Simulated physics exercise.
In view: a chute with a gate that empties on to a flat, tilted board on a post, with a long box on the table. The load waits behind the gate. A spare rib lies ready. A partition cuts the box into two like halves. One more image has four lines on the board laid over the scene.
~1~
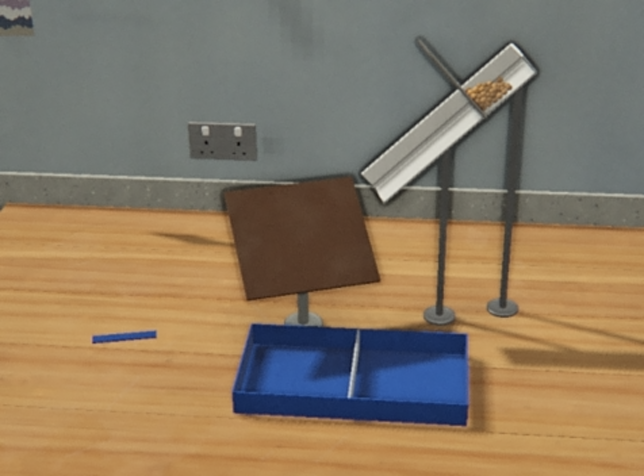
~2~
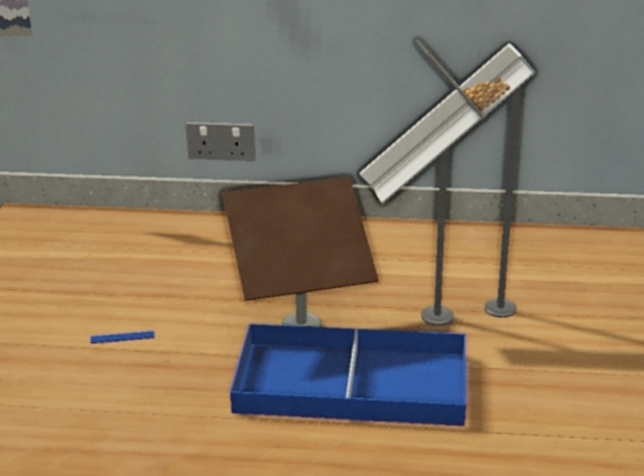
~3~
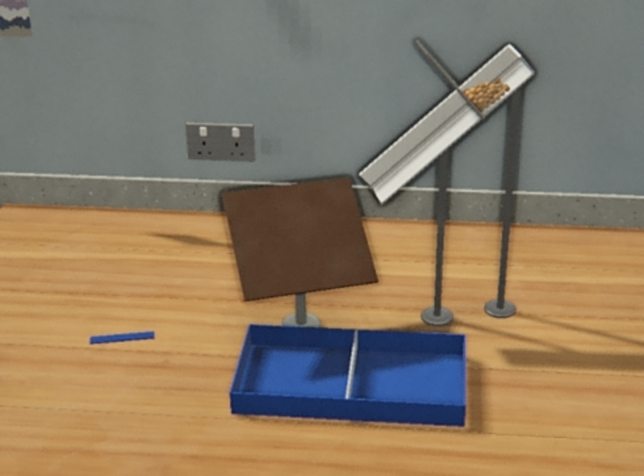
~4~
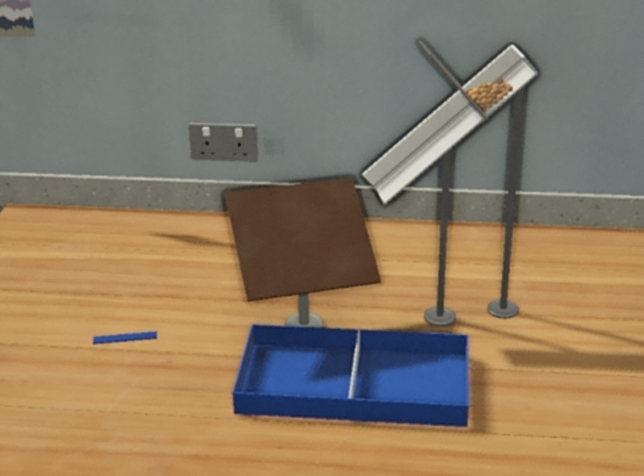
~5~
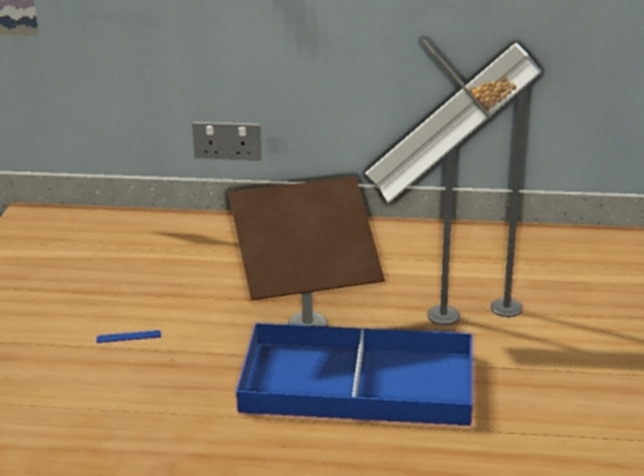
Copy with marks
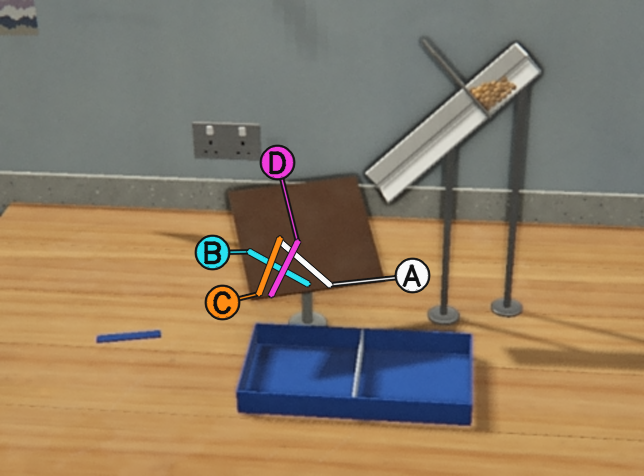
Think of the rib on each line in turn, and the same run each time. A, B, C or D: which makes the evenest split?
Go for A.
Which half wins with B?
The left half.
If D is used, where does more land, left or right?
Left.
On the marked copy, line A from (281, 242) to (329, 284); line B from (249, 251) to (307, 283); line C from (279, 238) to (259, 293); line D from (297, 242) to (271, 294).
Choosing A, of what is caught, close to half in the left half, close to half in the right.
Choosing B, of what is caught, the bulk in the left half, close to a quarter in the right.
Choosing C, of what is caught, all but a few in the left half, only a few in the right.
Choosing D, of what is caught, all but a few in the left half, a small share in the right.
